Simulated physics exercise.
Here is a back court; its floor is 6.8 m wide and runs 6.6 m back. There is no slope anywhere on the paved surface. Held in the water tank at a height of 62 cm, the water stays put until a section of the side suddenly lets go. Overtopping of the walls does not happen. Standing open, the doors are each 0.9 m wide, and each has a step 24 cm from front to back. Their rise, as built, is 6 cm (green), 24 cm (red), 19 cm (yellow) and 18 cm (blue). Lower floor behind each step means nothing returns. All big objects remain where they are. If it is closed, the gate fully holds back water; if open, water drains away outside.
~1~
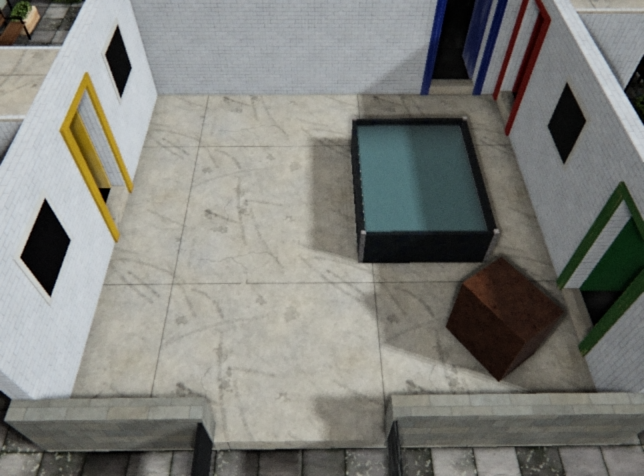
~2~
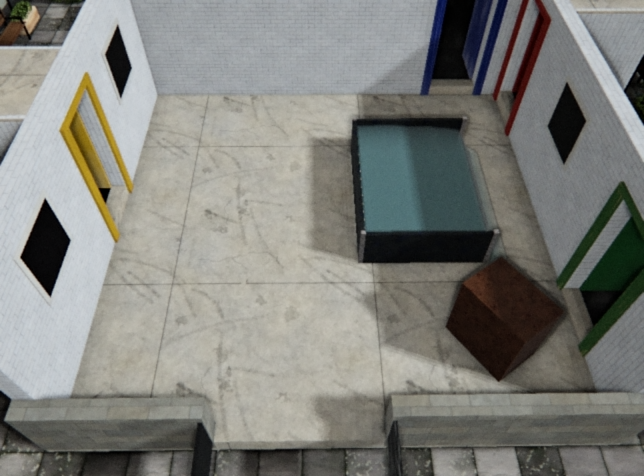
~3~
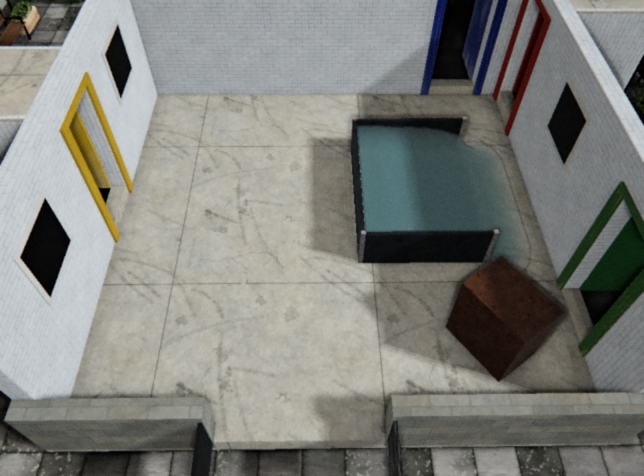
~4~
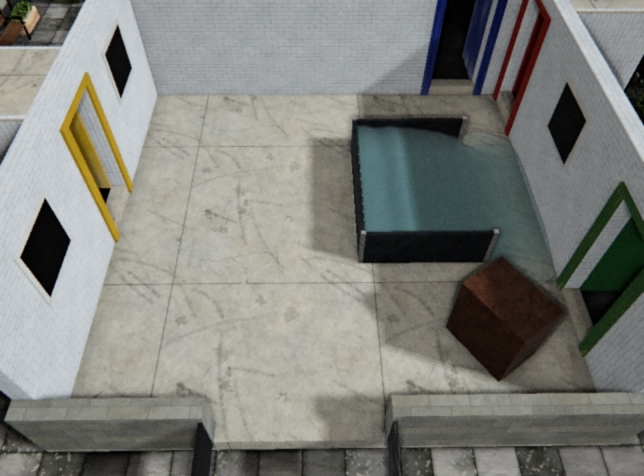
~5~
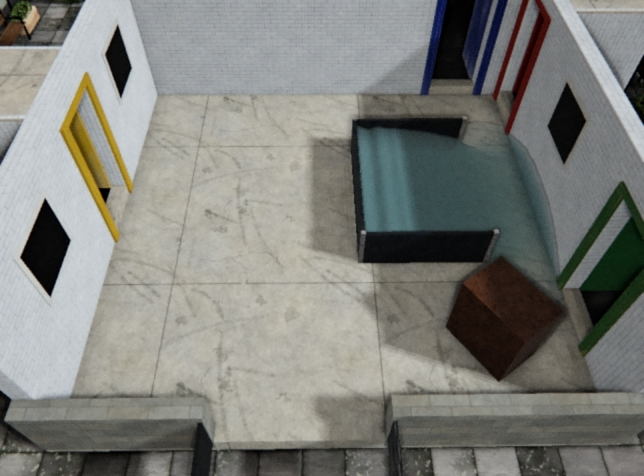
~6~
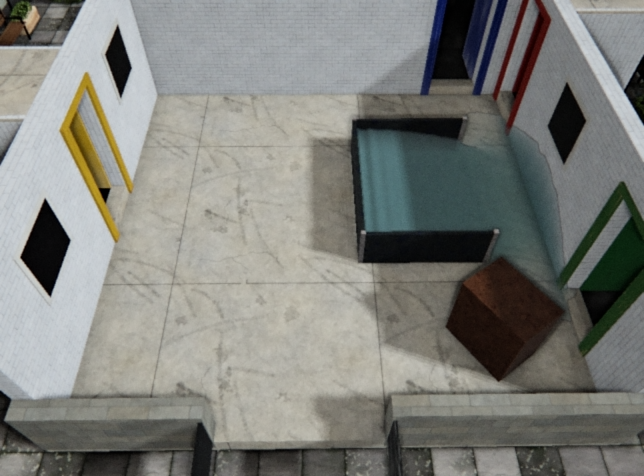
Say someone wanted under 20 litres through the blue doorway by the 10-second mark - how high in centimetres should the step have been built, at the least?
They should have built it at least 27 cm high.
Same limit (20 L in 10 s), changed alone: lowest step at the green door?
At green, about 15 cm.
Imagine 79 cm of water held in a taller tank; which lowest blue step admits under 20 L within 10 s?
You'd need a step of close to 35 cm.
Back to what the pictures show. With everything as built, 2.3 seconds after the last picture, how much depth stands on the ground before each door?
Lab note, depth in cm: Green 12; red 23; yellow 0; blue 28.
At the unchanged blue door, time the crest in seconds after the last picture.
Roughly 1.8 s.
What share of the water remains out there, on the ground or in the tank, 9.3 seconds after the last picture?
Water still present: Approx. 88 %.
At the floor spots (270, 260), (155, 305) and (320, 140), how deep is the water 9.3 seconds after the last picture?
Approx. 6 / 6 / 3 cm.
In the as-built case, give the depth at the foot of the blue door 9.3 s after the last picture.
Some 7.0 cm.
Then, 0.7 s after the last picture water covers 15 % of the floor, deepest (48 cm) near (525, 204); 10 cm at the blue door, 0 litres in over its 18 cm step.
Then, 2.3 s after the last picture water covers 35 % of the floor, deepest (34 cm) near (582, 417); 28 cm at the blue door, 67 litres in over its 18 cm step.
Then, 9.3 s after the last picture water covers 95 % of the floor, deepest (10 cm) near (141, 154); 7 cm at the blue door, 87 litres in over its 18 cm step.
At the blue door as built, the water peaked near 32 cm, 1.7 s after the last picture.
With a step of 22.5 cm, 45 litres would have come in within the 10 s; with 30.5 cm, 9 litres. So under 20 litres takes about 27 cm.
